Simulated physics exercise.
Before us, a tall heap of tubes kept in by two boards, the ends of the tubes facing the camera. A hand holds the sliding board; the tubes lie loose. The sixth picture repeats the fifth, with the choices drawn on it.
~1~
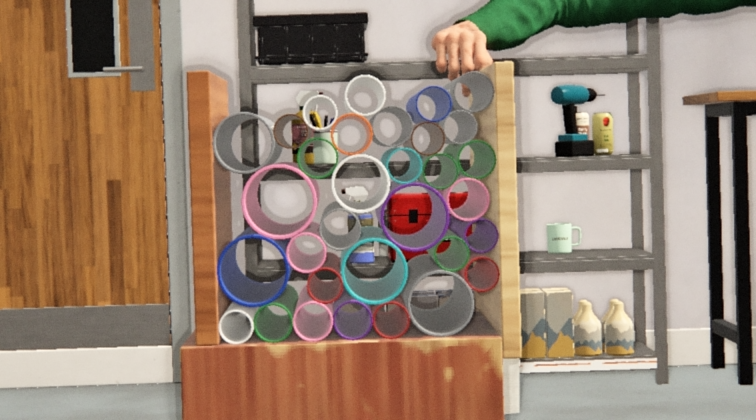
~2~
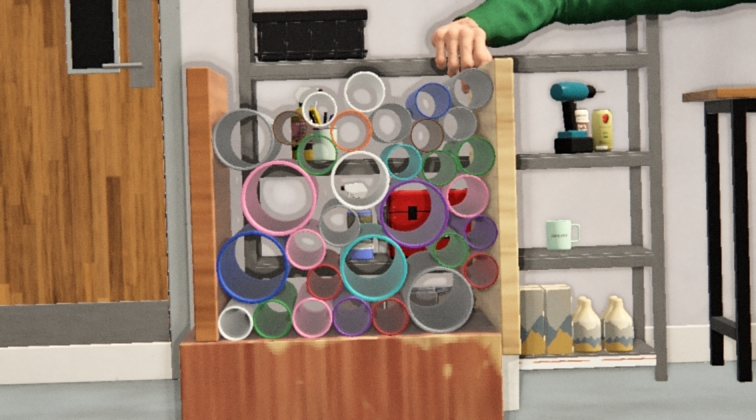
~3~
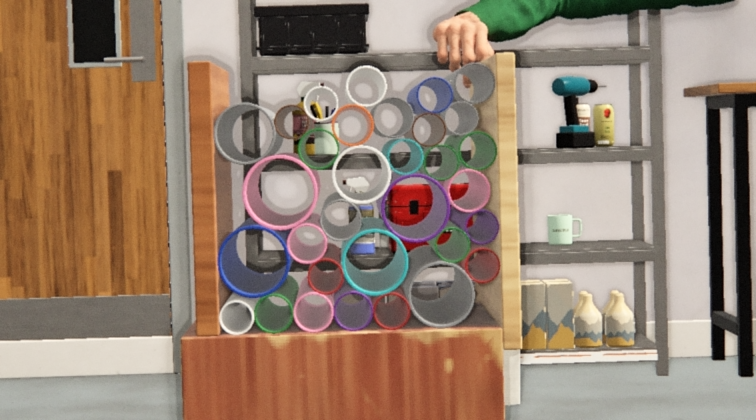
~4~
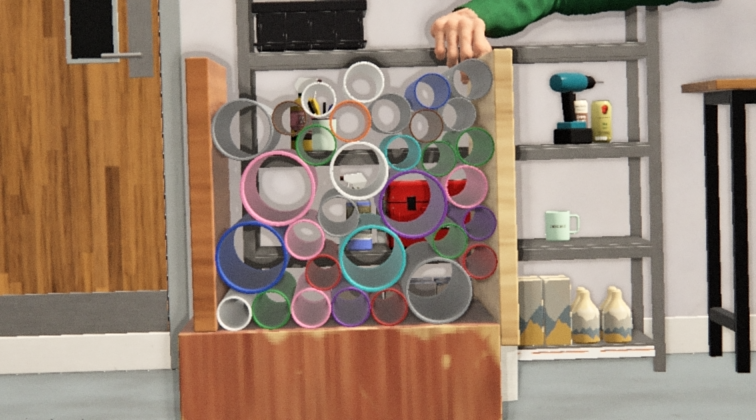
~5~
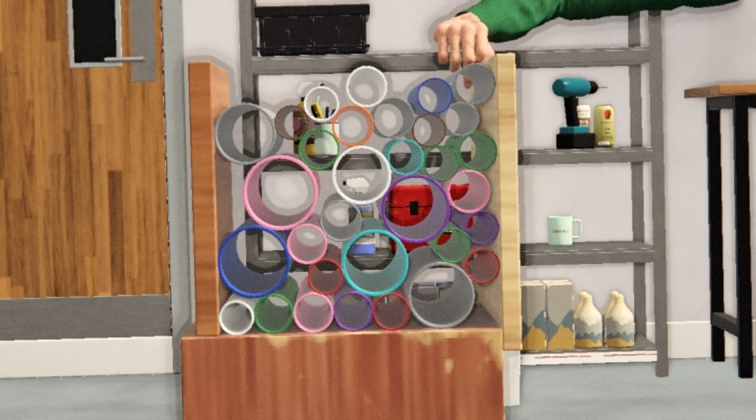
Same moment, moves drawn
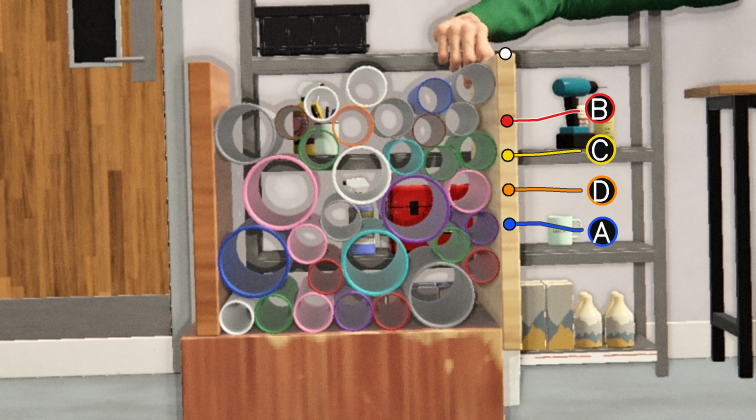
A hand gripping the top of a pale board beside a heap of colourful loose tubes, everything staying nearly still.
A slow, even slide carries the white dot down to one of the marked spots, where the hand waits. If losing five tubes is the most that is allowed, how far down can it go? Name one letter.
Stop at A.
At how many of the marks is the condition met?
Four of them.
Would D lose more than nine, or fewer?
It loses fewer than nine.
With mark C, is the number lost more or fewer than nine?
At C, fewer than nine.
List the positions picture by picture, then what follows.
In the first frame, a green tube (452, 254); a pink tube (279, 202).
In the second frame, a brown tube (290, 128).
In the third frame, a white tube (321, 104); side board (493, 196).
In the fourth frame, a white tube (234, 313); a grey tube (438, 291).
In the fifth frame, a green tube (452, 246); a pink tube (280, 193).
On the copy, A at (510, 224); B at (507, 121); C at (508, 156); D at (509, 190); the white dot at (505, 54).
On A. First, top of the board (497, 129).
Then, top of the board (499, 214).
Finally, top of the board (499, 224), four out over the board.
By contrast, B none out over the board; C two out over the board; D two out over the board.
